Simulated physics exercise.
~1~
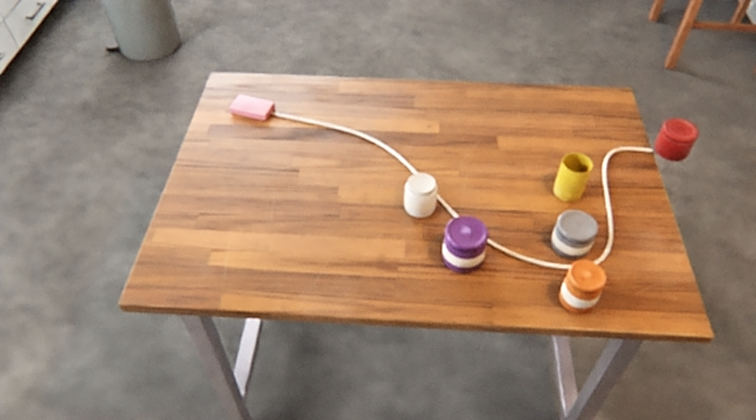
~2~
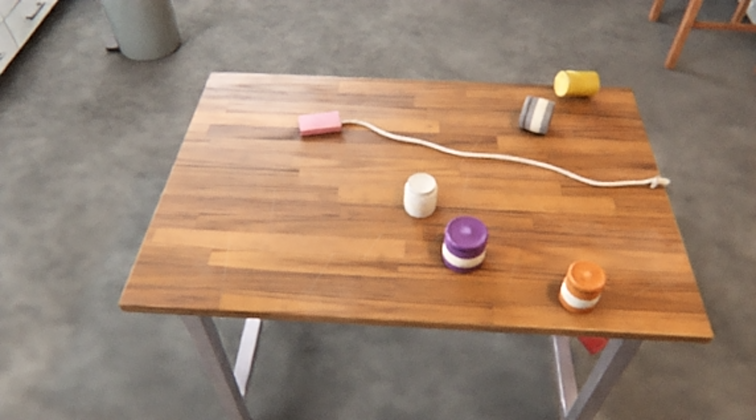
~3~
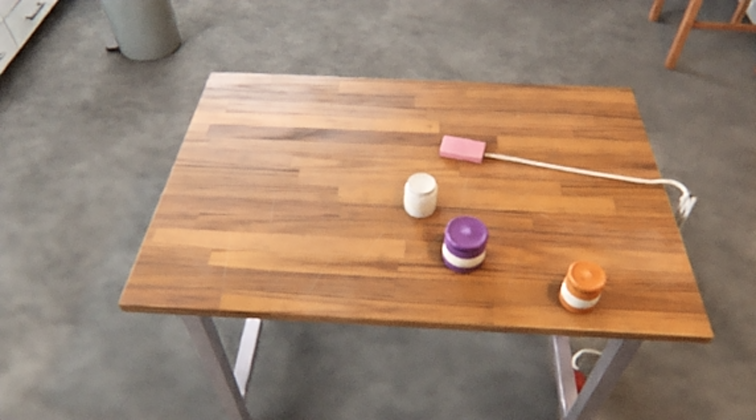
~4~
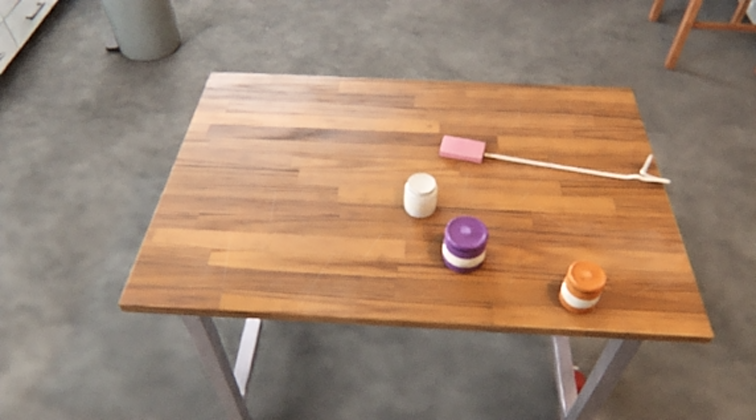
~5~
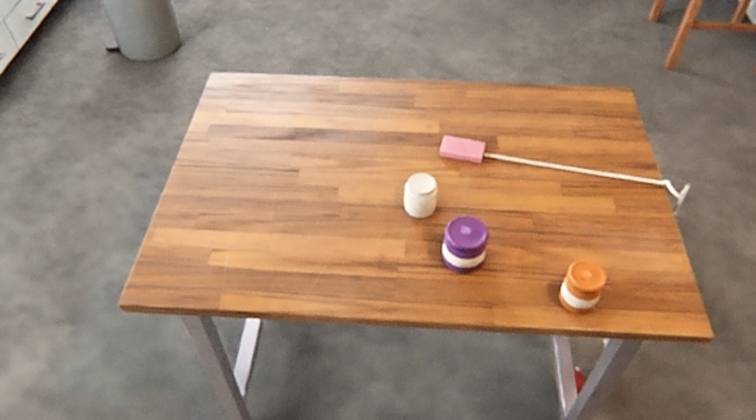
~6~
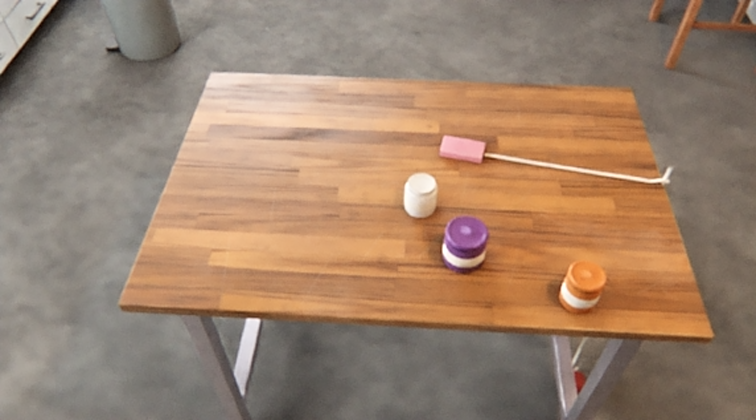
The clip shows a red speaker falling beside a wooden table, pulling its white cable and dragging a pink phone rightward. The grey canister and yellow cup tip over and disappear from the tabletop, while the white jar, purple canister and orange tin stay put as the phone stops and the cable end sways.
